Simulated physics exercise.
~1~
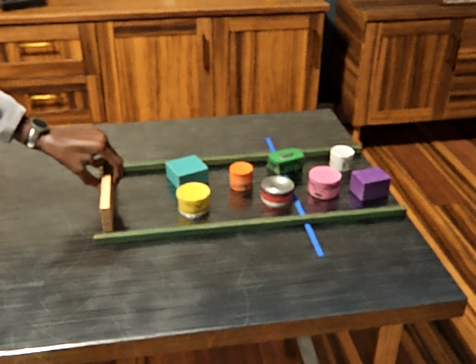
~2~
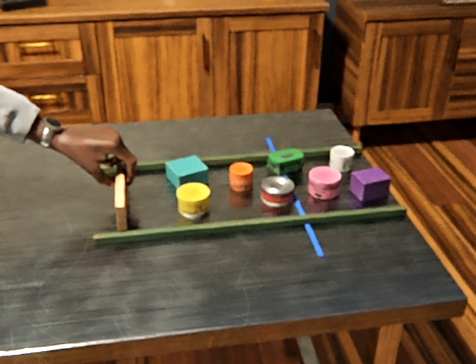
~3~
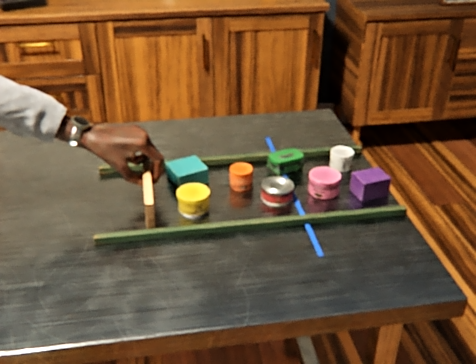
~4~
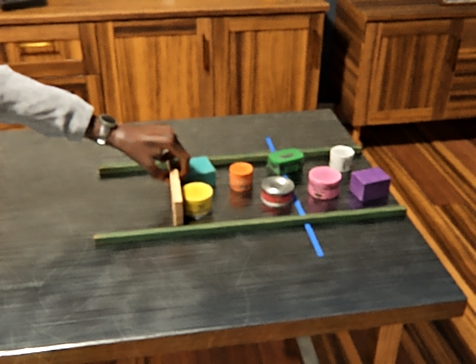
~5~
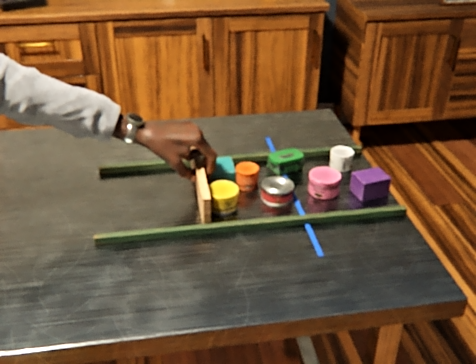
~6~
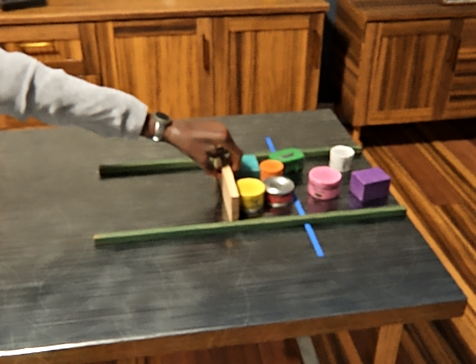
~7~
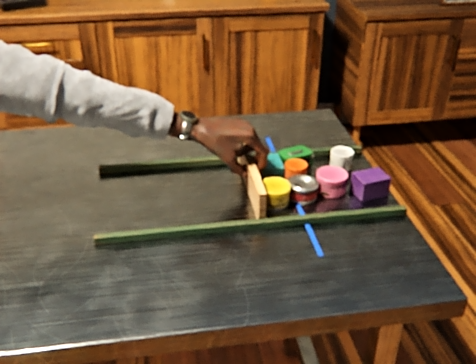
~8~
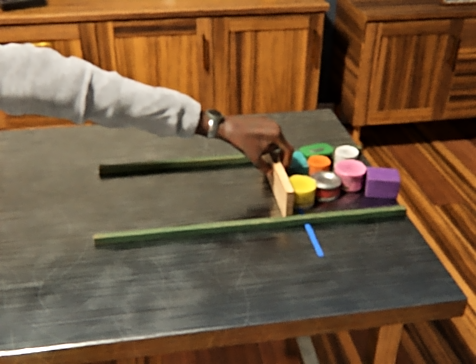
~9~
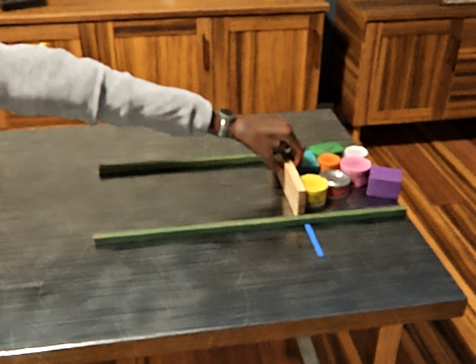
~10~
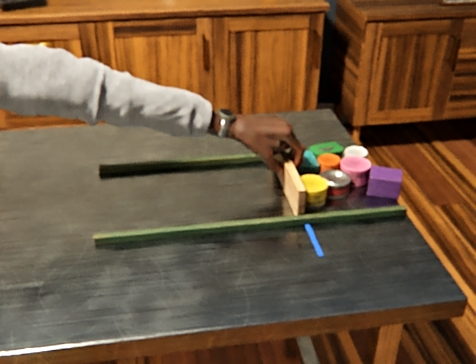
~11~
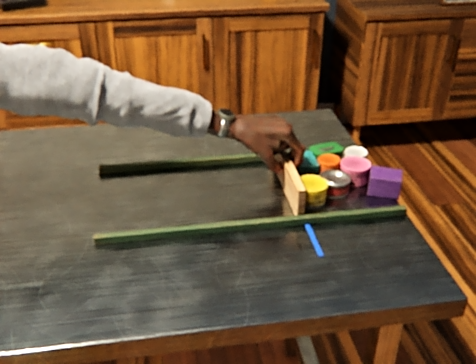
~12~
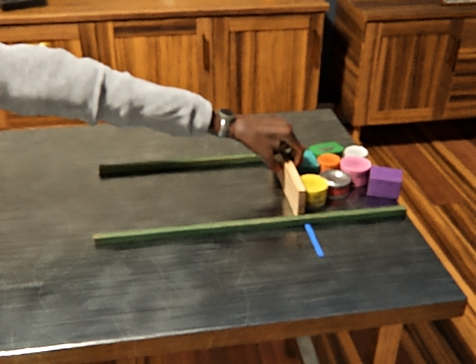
A hand in a grey sleeve holds a small wooden board upright at the left of a dark tabletop, seen from above at an angle, with wooden cabinets behind. Between two green strips sit a turquoise block, a yellow pot, an orange tub, a red pot, green, pink and white pieces and a purple block, with blue tape crossing beneath them. The board slides right, reaching the turquoise and yellow pieces first, then gathering the orange and red ones. The cluster bunches together near the table's right end. The board stops by the tape, and everything stays on the table.
